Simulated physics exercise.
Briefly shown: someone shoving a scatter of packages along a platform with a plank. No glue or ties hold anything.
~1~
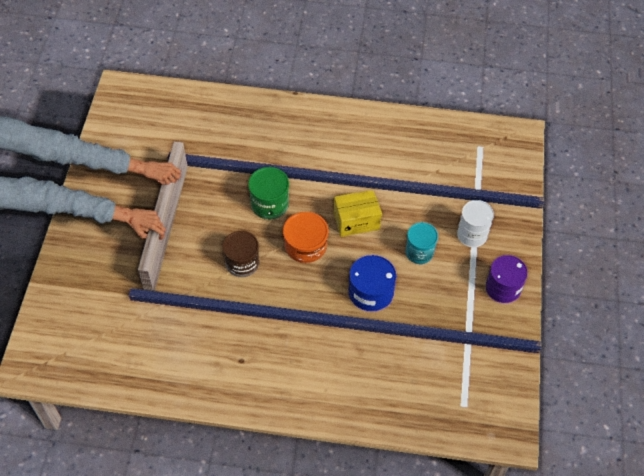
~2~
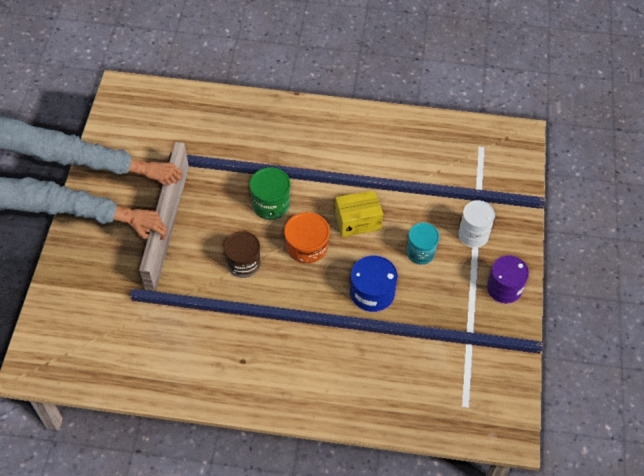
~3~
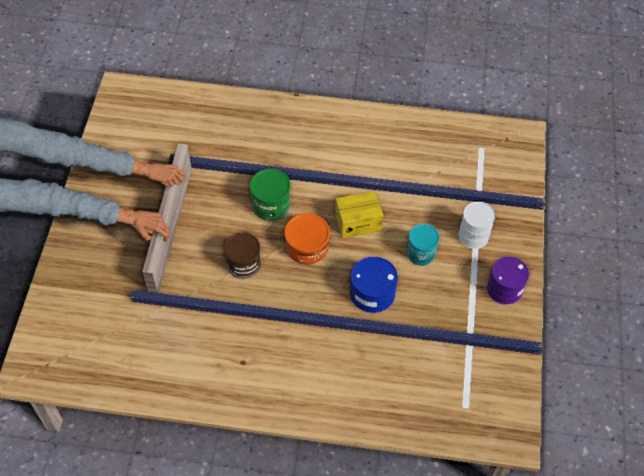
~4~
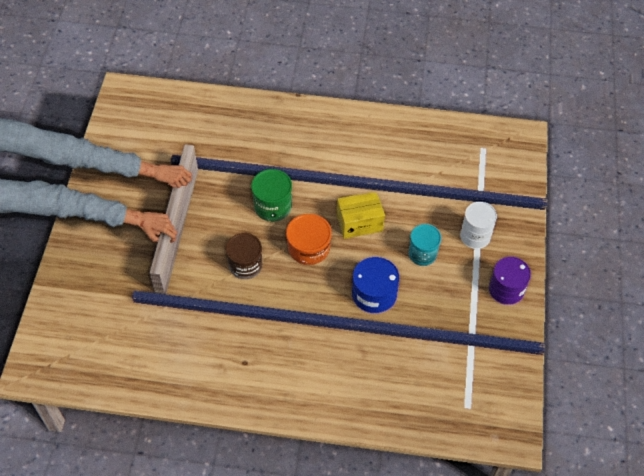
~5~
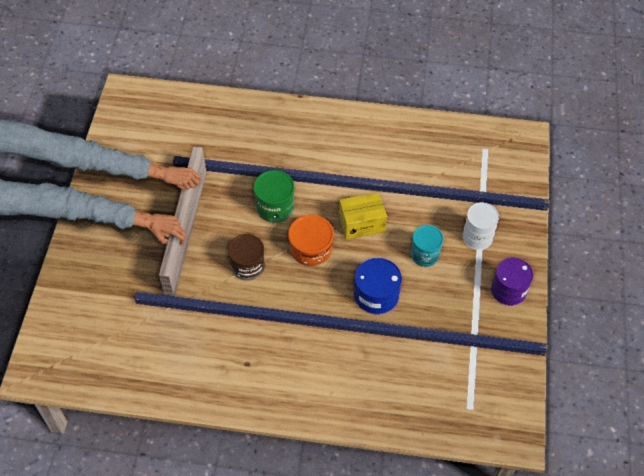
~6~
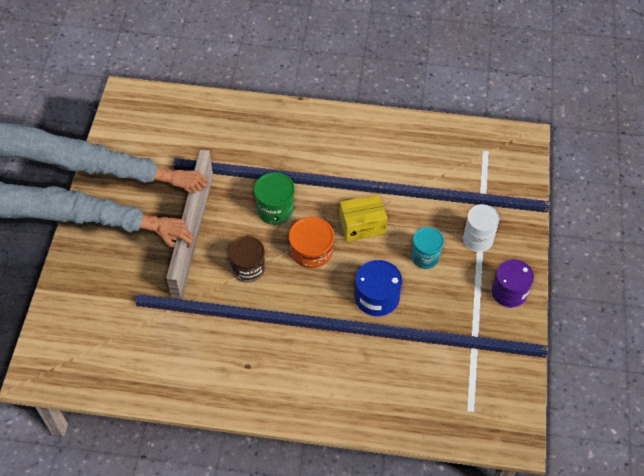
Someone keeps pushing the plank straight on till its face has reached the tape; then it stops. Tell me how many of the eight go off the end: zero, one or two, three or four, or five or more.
Honestly, the ones lost over the side add up to one, maybe two.
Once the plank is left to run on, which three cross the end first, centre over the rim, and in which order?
It goes the purple canister, after that the white canister, and after that the yellow parcel.
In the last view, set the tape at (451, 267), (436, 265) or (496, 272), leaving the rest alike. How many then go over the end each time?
Counts per try: 0; 0; 3.
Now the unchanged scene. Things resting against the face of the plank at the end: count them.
Contact count: 3.
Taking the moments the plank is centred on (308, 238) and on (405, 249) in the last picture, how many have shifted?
First 4 and then 7.
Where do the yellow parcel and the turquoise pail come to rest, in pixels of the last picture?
They finish at roughly (534, 244) and (529, 285) respectively.
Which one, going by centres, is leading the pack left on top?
White canister.
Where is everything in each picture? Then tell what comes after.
In the first picture, purple canister (506, 279); white canister (475, 224); turquoise pail (421, 244); plank (164, 216); tape (473, 266).
In the second picture, white canister (476, 224); blue canister (373, 284).
In the third picture, turquoise pail (423, 245); brown pail (243, 256).
In the fourth picture, purple canister (510, 281); yellow parcel (360, 215).
In the fifth picture, white canister (480, 226); green pail (275, 197).
In the sixth picture, purple canister (512, 284); white canister (481, 228); turquoise pail (427, 249); plank (191, 224); tape (479, 270).
A little later, none off yet; purple canister at rest near (512, 284); white canister at rest near (481, 228); turquoise pail at rest near (427, 249).
Next, none off yet; purple canister at rest near (512, 284); white canister at rest near (481, 228); turquoise pail shifted about its own width near (450, 266).
When it is over, the number that fall off is one or two; down, purple canister.
